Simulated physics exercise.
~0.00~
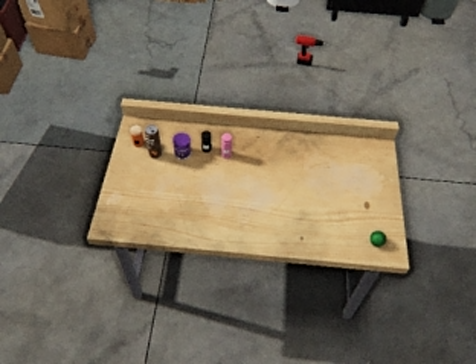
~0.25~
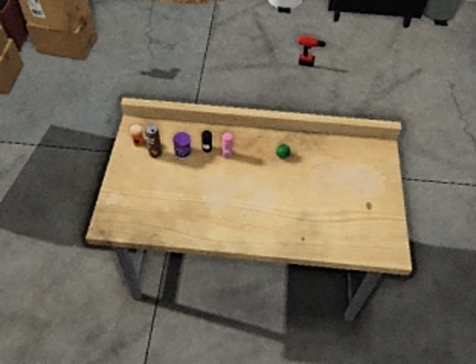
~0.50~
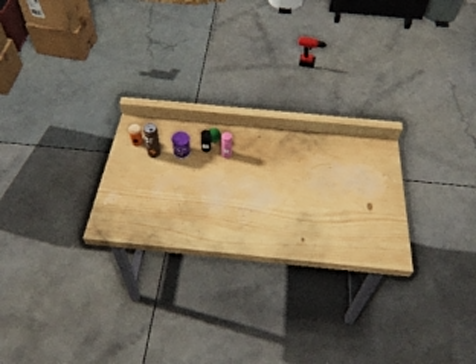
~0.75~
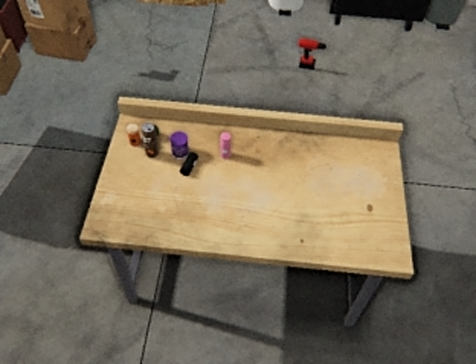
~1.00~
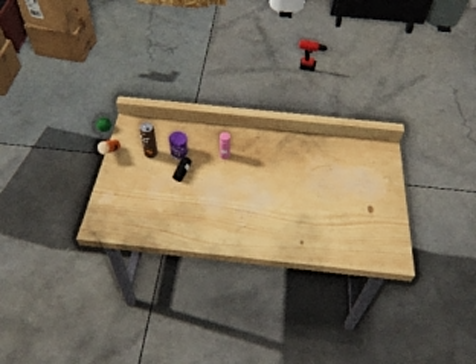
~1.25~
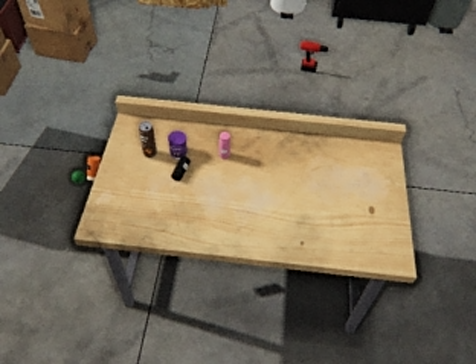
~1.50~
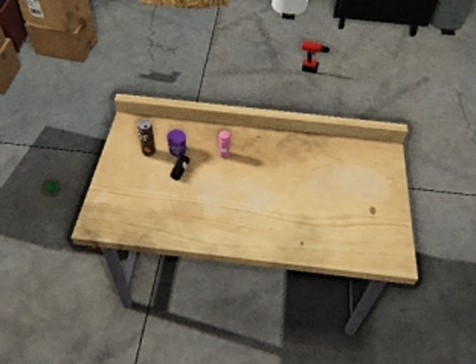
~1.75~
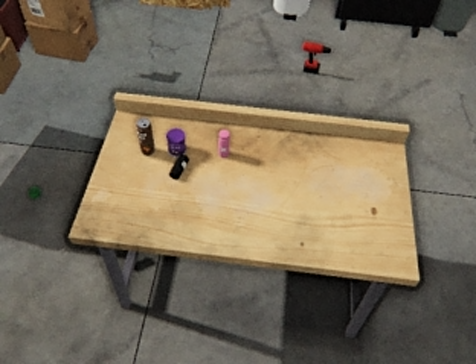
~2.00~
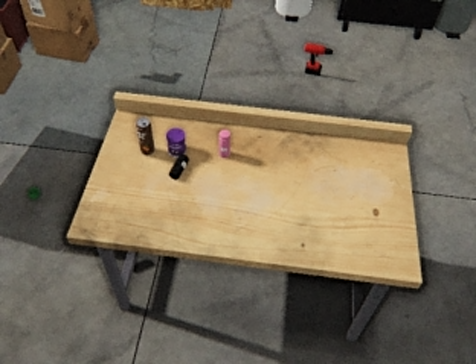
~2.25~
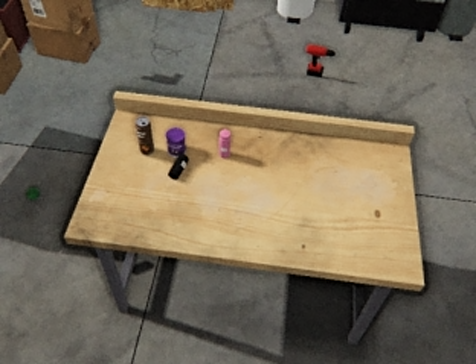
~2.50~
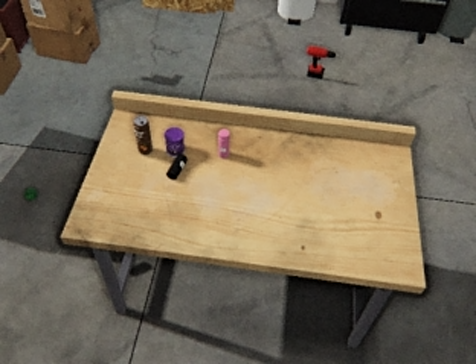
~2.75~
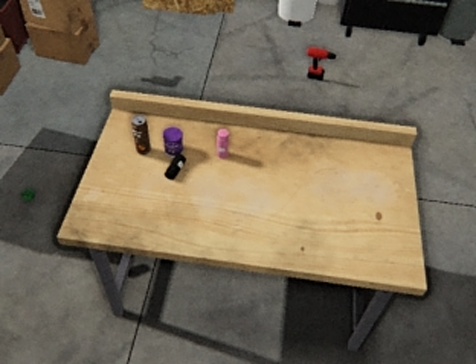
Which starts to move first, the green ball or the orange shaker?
The green ball starts to move first, and the orange shaker only moves later, near the left end of the table.
